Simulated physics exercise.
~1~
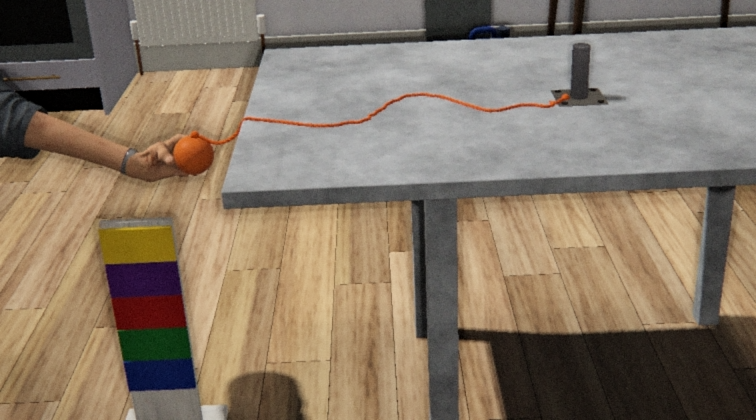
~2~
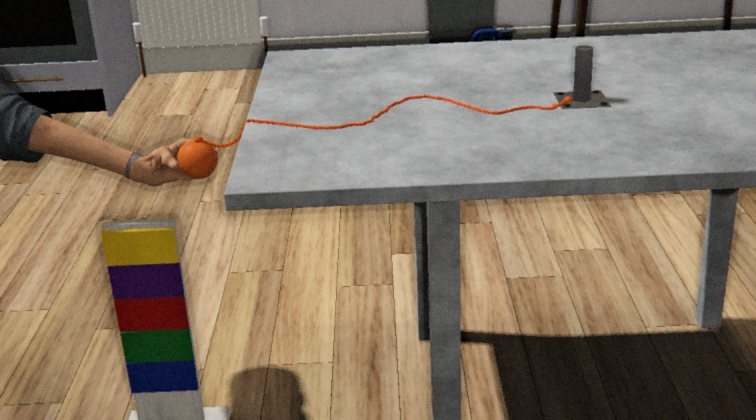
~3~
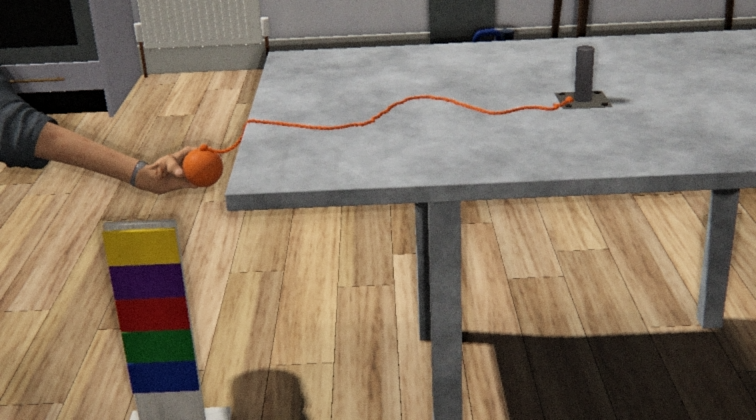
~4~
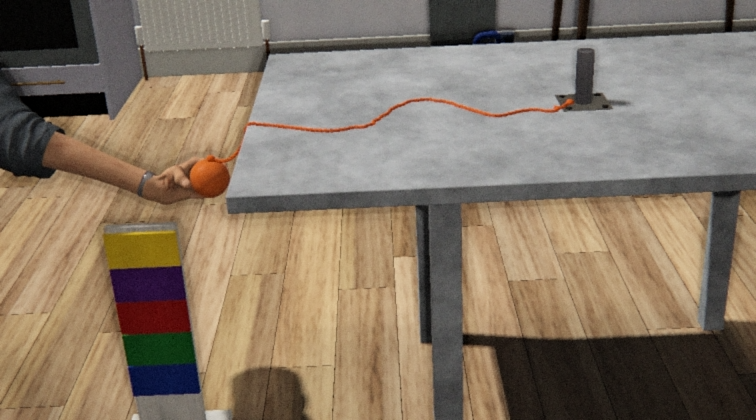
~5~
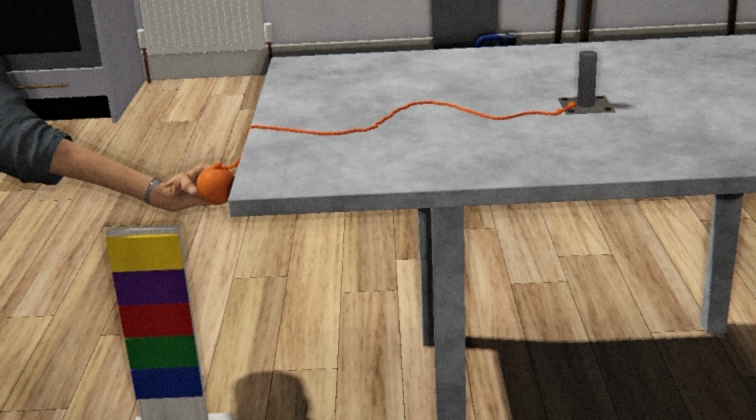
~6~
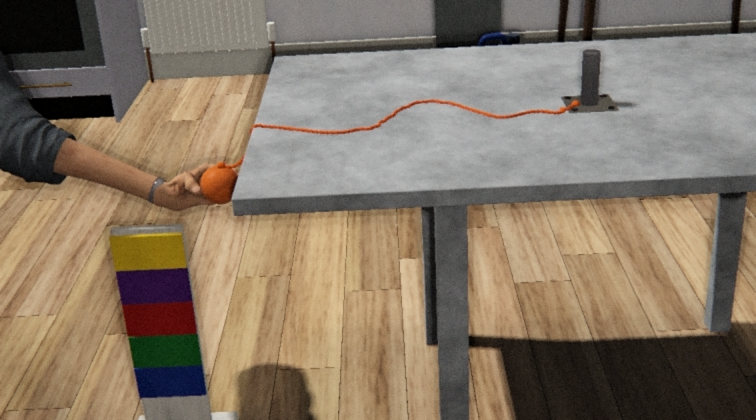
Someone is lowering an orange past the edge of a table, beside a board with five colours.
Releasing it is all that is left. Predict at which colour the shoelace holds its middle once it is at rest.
At purple, I would say.
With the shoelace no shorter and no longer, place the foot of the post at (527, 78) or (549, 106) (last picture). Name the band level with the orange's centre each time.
Answer, in order: Red, red.
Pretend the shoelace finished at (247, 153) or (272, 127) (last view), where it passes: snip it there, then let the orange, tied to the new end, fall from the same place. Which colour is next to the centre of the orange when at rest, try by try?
Try by try: Yellow; no band.
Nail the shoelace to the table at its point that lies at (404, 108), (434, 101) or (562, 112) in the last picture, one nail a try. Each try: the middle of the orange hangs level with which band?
Yellow, yellow, purple.
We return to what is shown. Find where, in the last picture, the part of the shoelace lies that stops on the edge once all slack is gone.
Roughly (334, 133).
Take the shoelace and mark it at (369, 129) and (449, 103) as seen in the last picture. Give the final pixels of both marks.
(283, 122) and (407, 114), roughly.
Soon after, orange near (243, 277); level with purple.
Then, orange near (301, 276); level with purple.
Further on, orange near (267, 283); level with purple.
At rest, orange near (265, 283); level with purple. The shoelace holds its middle at purple.
